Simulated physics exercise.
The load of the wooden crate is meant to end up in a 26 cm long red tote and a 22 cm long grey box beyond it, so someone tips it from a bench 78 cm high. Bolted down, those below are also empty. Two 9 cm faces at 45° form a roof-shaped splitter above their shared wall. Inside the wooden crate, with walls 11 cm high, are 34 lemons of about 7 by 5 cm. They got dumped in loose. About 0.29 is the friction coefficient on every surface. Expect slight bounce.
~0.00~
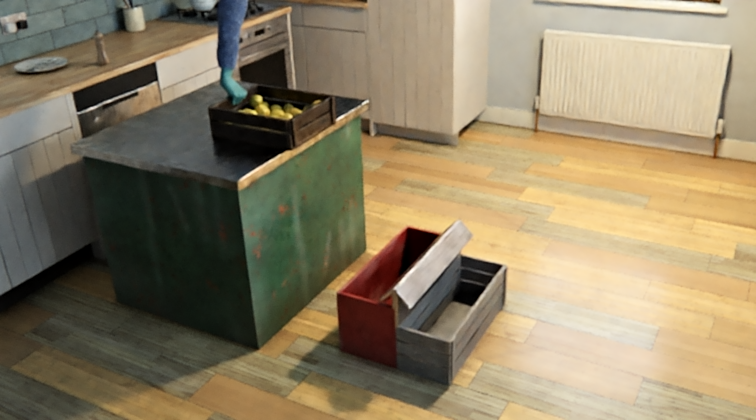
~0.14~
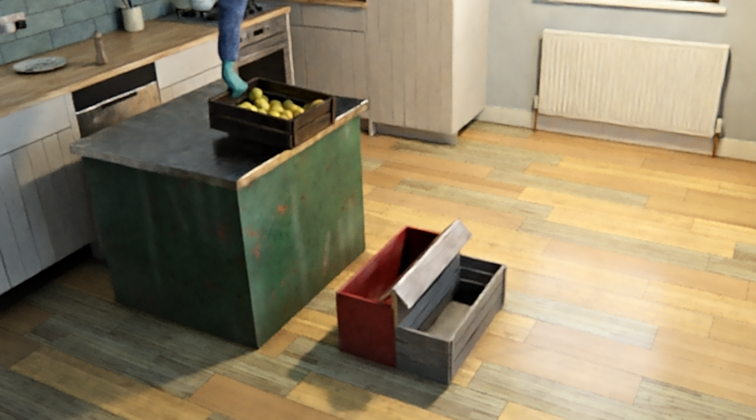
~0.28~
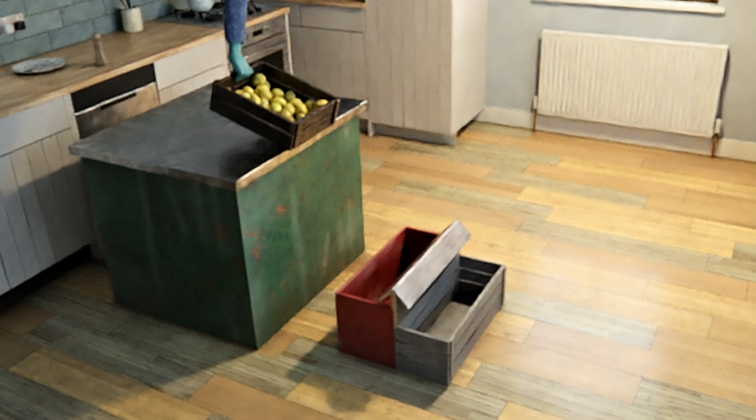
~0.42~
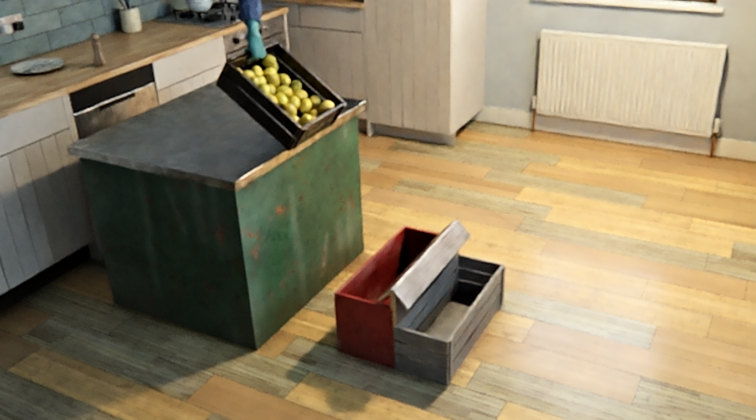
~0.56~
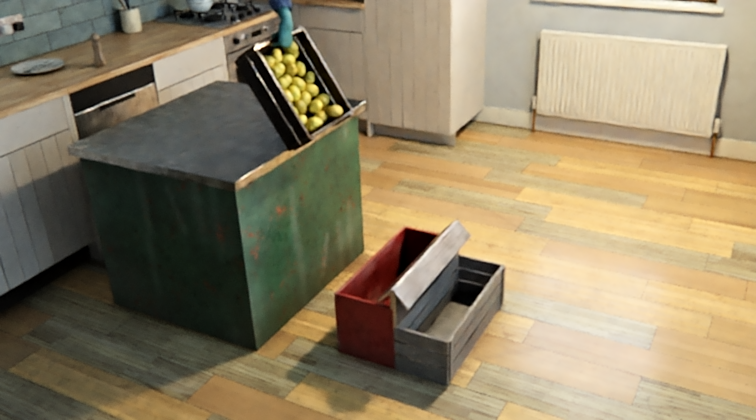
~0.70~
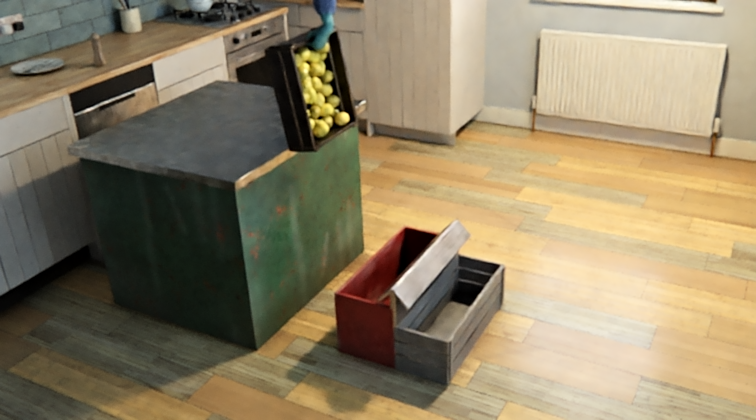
In this clip, a gloved hand tilts a dark wooden crate of yellow lemons on a green kitchen island steadily rightward until it stands nearly upright at the edge, while the red and grey boxes on the floor stay still.
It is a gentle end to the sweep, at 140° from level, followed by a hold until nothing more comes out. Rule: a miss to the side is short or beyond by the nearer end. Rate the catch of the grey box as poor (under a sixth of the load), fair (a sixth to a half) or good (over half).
Poor.
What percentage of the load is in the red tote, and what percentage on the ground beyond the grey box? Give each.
Shares, in order: About 75 percent and 0 percent.
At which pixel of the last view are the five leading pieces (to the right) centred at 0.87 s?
Close to (345, 115) in the last view.
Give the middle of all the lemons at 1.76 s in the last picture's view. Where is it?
Centre: Approx. (392, 313).
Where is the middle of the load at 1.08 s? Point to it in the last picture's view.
At roughly (363, 176).
After 0.87 s, tilt 106°; 31 still in the wooden crate and 3 in the air.
After 1.08 s, tilt 131°; 6 still in the wooden crate, 2 in the red tote and 26 in the air.
After 1.38 s, tilt 140°; 22 in the red tote, 3 on the ground short of the red tote and 9 in the air.
Final count (at 1.76 s), 25 in the red tote and 9 on the ground short of the red tote. Asked share, 0 of 34, 0 per cent.
